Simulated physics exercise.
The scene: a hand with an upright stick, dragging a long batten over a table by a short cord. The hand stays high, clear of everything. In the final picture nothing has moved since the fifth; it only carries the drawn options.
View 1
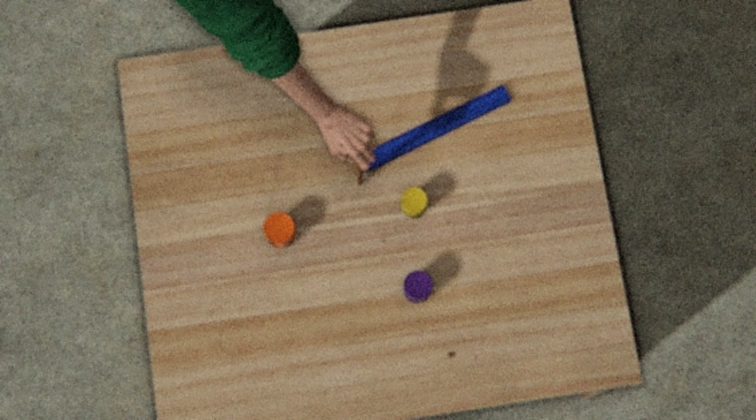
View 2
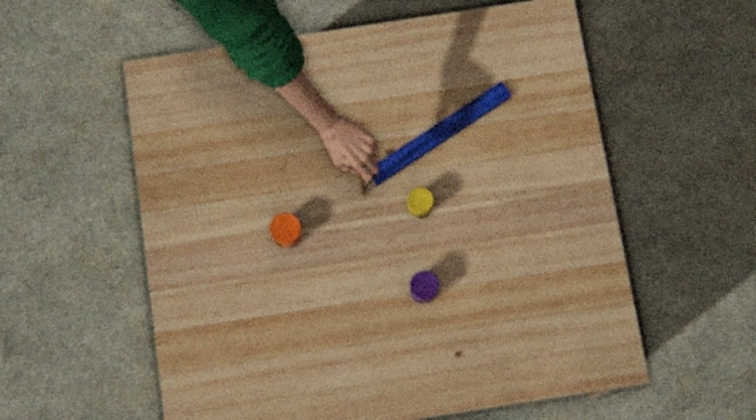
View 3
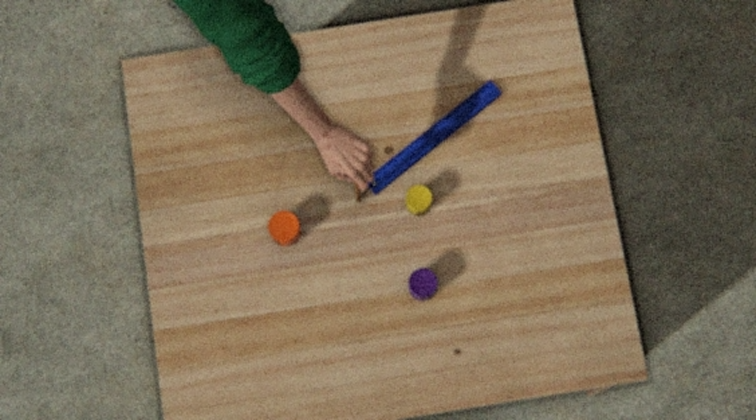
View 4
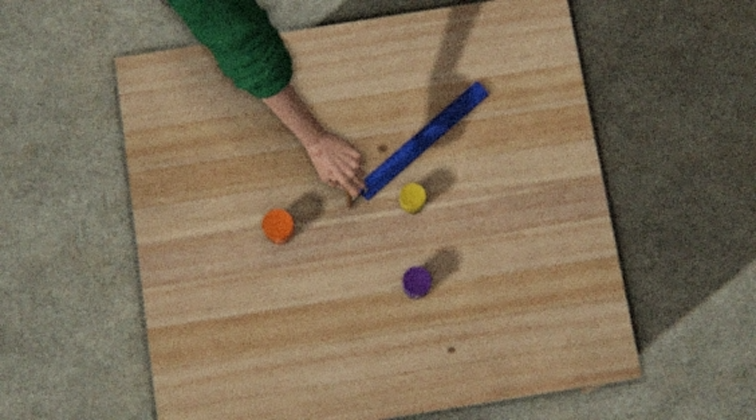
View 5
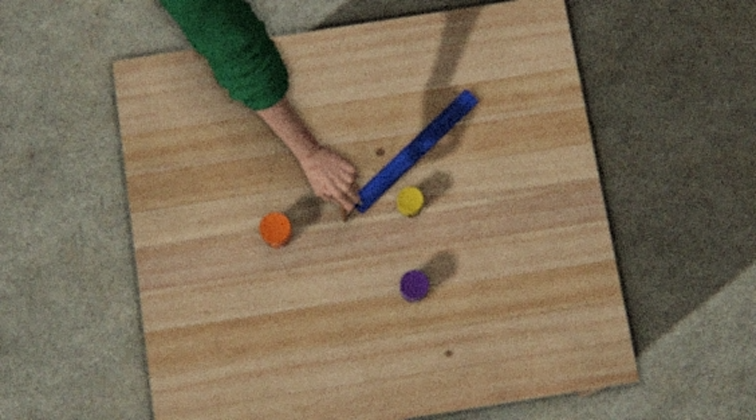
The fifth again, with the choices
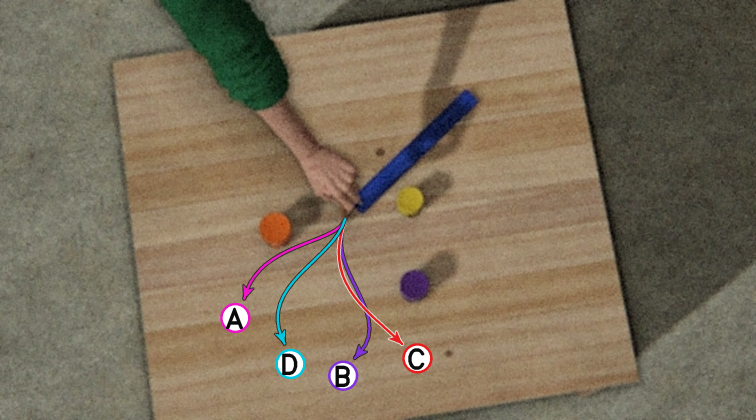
A hand in a green sleeve reaches from the upper left over a pale, striped wooden table on grey ground, seen from above in a slightly shaky view. A long blue batten slants beside the fingers, with an orange jar at left, a yellow one near the centre and a purple one below. The hand edges downward, drawing the batten's near end down and slightly left as it swings steeper, while the jars stay put.
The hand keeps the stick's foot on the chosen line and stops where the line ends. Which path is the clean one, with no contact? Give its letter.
Pull along D.
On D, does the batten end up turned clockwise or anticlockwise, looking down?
Anticlockwise.
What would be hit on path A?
It is the orange jar.
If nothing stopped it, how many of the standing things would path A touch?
It touches one.
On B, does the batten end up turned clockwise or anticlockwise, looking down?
On that path, anticlockwise.
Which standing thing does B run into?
It meets the yellow jar.
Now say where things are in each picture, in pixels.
In the first picture, purple jar (418, 287); blue batten (435, 127); orange jar (280, 231).
In the second picture, blue batten (440, 132); purple jar (424, 288).
In the third picture, blue batten (433, 136); yellow jar (419, 201).
In the fourth picture, blue batten (423, 139); orange jar (279, 227).
In the fifth picture, blue batten (415, 150); purple jar (414, 287); orange jar (276, 231); yellow jar (410, 203).
On the marked copy, A from (345, 219) via (288, 251) to (244, 299); B from (345, 219) via (357, 290) to (355, 358); C from (345, 219) via (350, 290) to (402, 344); D from (345, 219) via (299, 276) to (285, 344).
Taking D. A third of the way, foot of the stick (315, 260), middle of the batten (382, 187).
Two thirds of the way, foot of the stick (282, 300), middle of the batten (348, 224).
When it is over, foot of the stick (285, 344), middle of the batten (332, 255); nothing has been touched.
As for the rest, A meets the orange jar; B meets the yellow jar; C meets the yellow jar and purple jar.
